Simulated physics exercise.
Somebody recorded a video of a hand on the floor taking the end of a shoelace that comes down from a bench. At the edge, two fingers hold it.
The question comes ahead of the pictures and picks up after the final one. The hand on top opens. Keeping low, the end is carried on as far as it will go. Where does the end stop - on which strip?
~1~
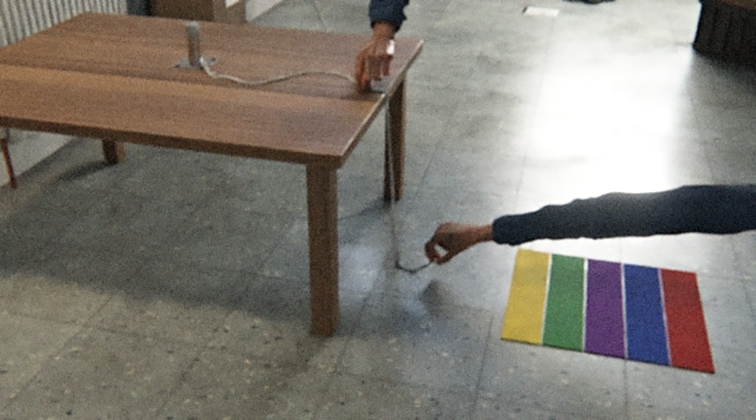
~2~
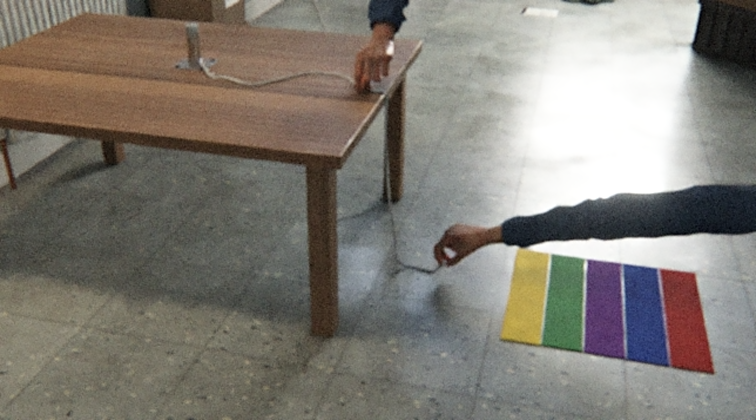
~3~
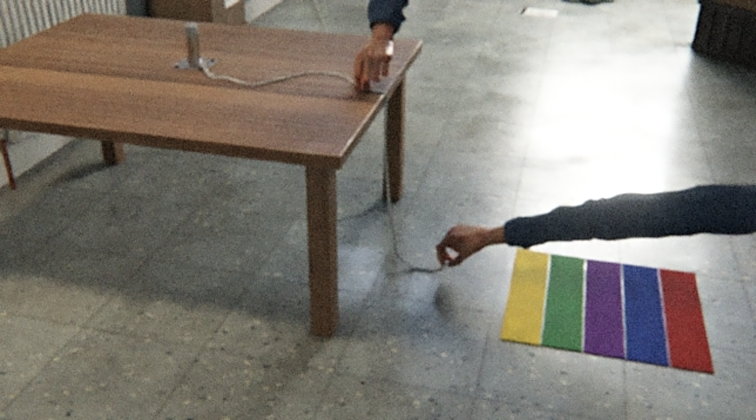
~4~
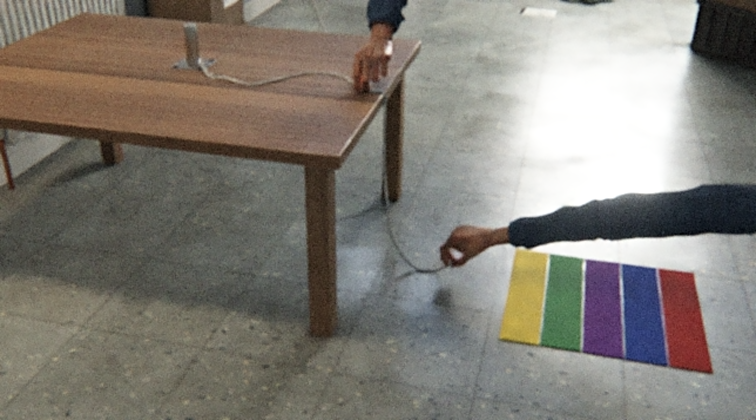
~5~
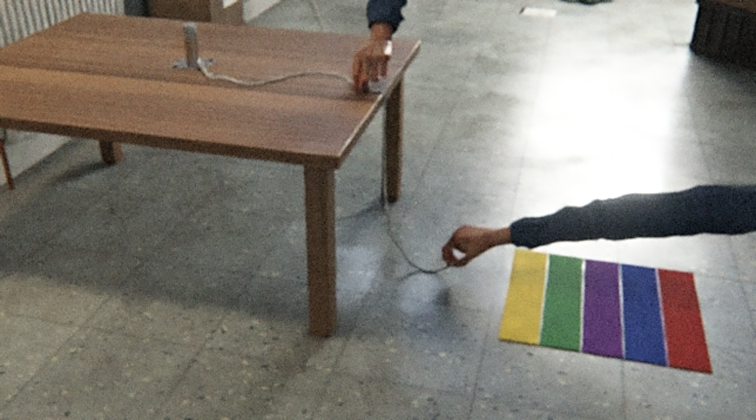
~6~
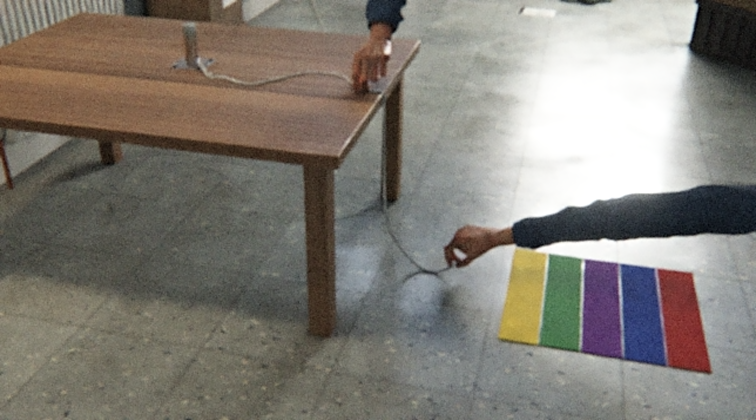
On the blue strip.
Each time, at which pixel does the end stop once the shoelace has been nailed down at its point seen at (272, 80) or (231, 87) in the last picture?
Approximately (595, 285) and (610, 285), respectively.
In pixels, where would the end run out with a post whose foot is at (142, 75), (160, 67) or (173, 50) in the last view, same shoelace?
The first try gives (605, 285), the second (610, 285) and the third (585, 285).
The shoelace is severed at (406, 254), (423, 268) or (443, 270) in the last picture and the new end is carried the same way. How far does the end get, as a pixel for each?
In turn, (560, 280) for the first, (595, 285) for the second and (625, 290) for the third.
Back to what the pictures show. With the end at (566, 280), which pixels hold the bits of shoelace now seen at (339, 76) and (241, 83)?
(386, 96) and (284, 73).
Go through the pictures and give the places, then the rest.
The first picture shows end (435, 261); yellow (523, 322); green (564, 329); purple (605, 335); blue (647, 342); red (690, 349).
The second picture shows end (444, 263); shoelace through (214, 74) (267, 82) (339, 75) (386, 102) (388, 175) (395, 246).
The third picture shows end (446, 263).
The fourth picture shows end (450, 264); shoelace through (212, 74) (265, 82) (337, 75) (385, 102) (385, 175) (396, 246).
The fifth picture shows end (452, 264).
The sixth picture shows end (454, 264); shoelace through (211, 74) (264, 82) (336, 75) (384, 102) (384, 175) (399, 246).
Soon after, end near (566, 280); over green.
Then, end near (615, 287); over purple.
At full stretch, end near (645, 292); over blue. It halts on the blue strip.
